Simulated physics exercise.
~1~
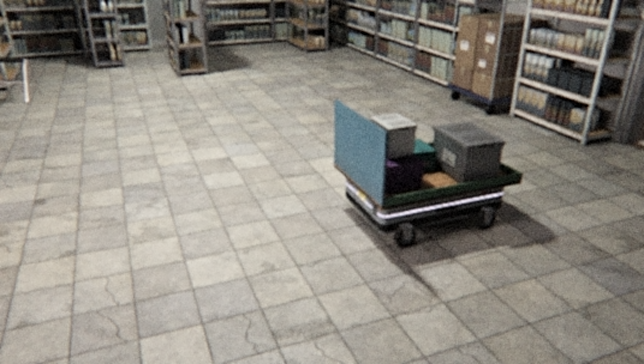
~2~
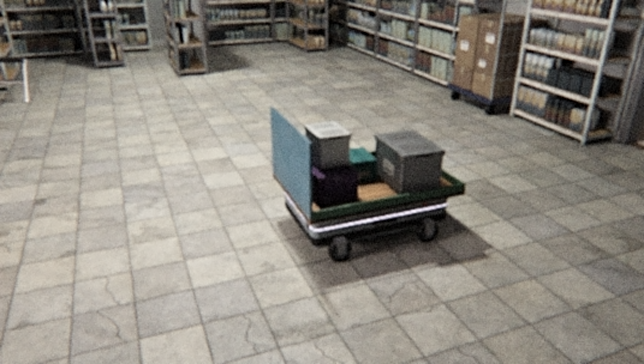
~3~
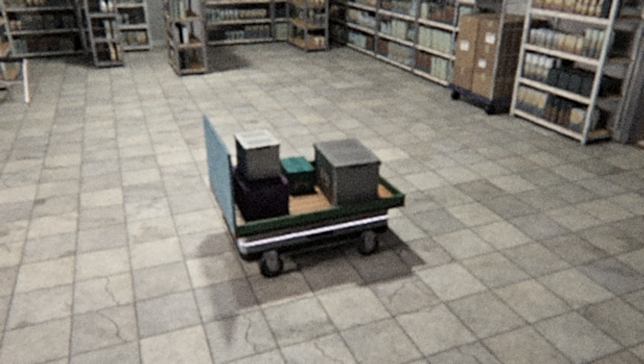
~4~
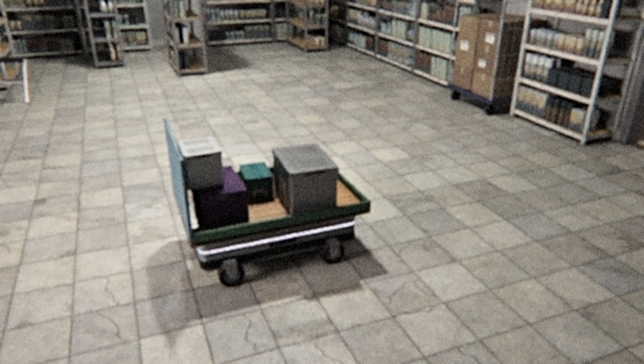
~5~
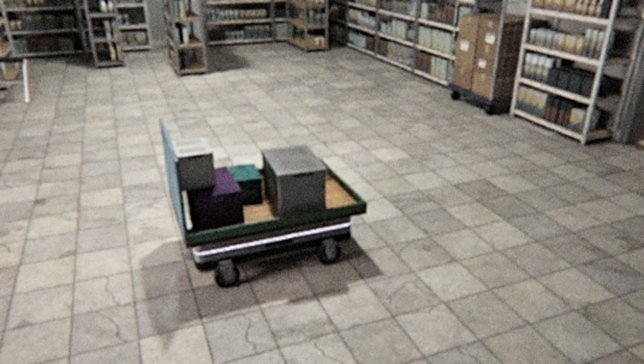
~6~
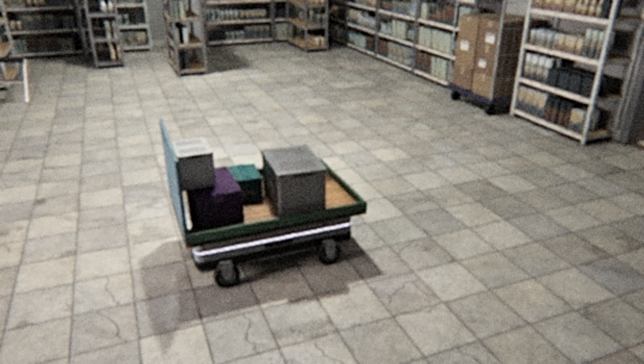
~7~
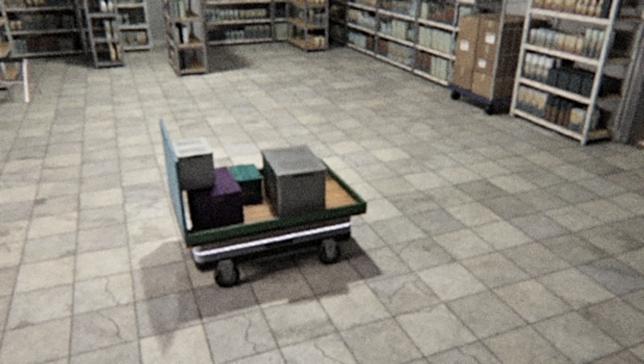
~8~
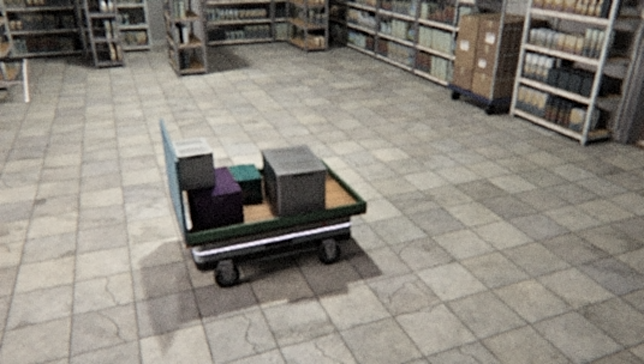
A low green-edged cart with a tall blue board at its left end rolls leftward across a grey tiled floor, seen from above in a room lined with loaded shelves. Four things ride on it, with a white tote and a purple box near the board, a turquoise parcel in the middle and a larger grey tote to the right. The cart crosses toward the lower left, then slows and stops. As it slows, the white tote shifts closer to the board. The cart stays still, with all four things upright aboard.
